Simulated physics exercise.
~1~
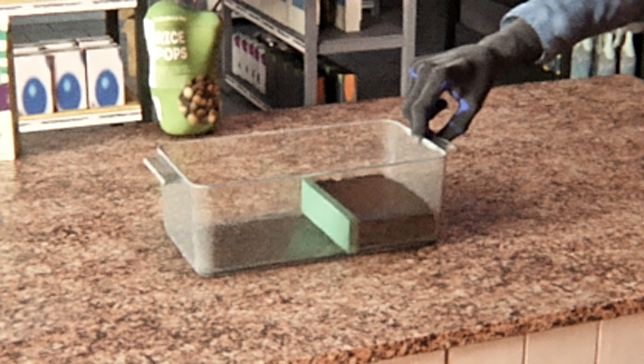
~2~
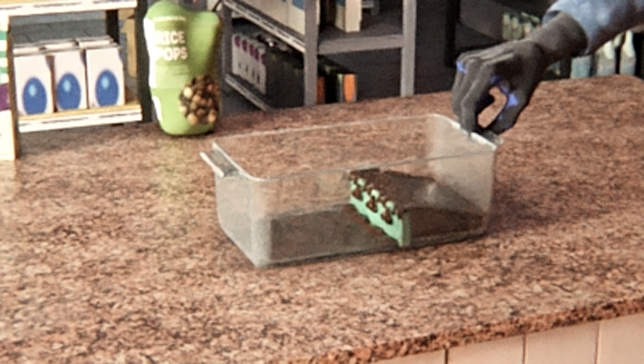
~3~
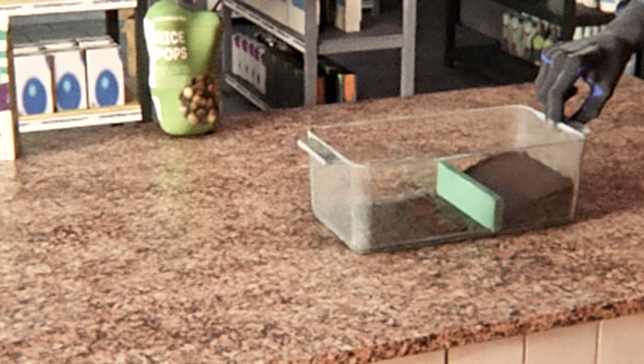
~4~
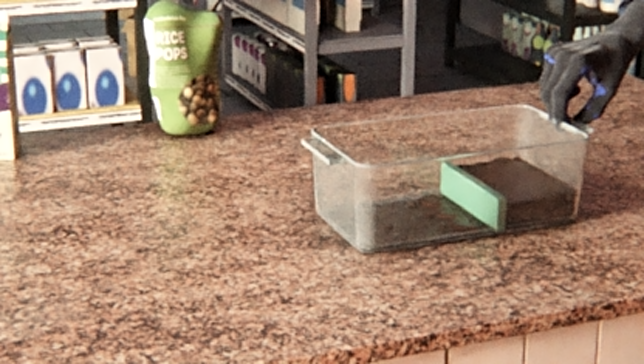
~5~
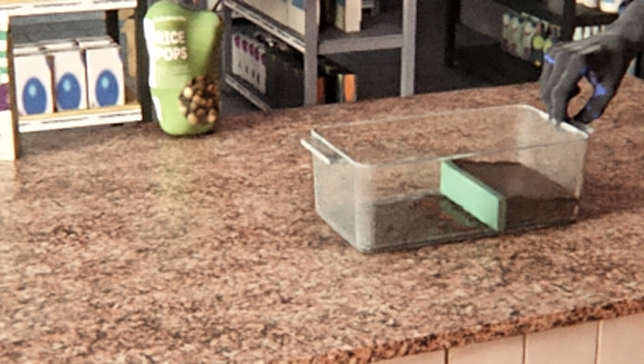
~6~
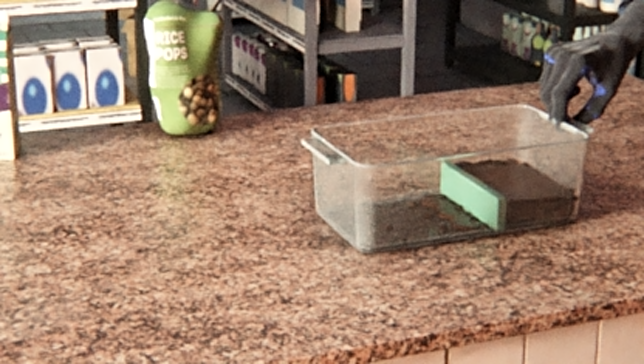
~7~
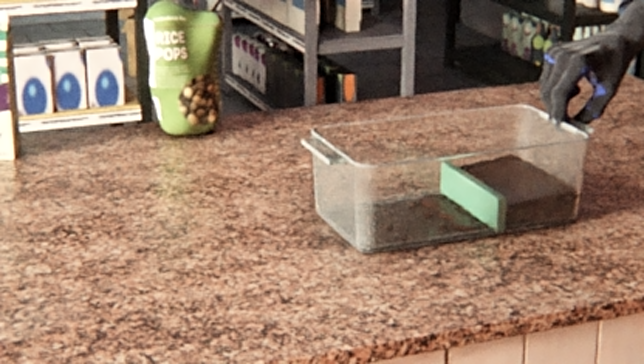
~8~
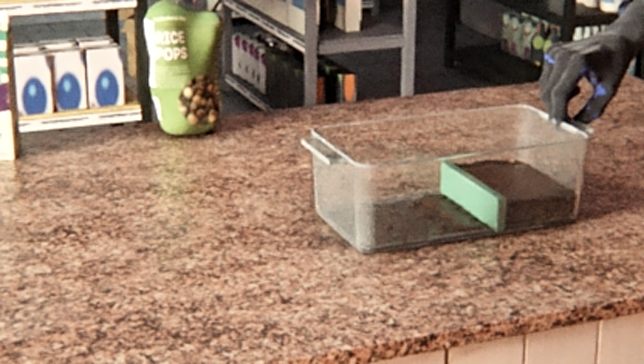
The video shows a dark-gloved hand pulling a clear plastic box with dark contents and a low green divider rightward across a speckled countertop. Some contents spill leftward over the divider during the pull, then the box rests with most on the right, the hand still at its rim.
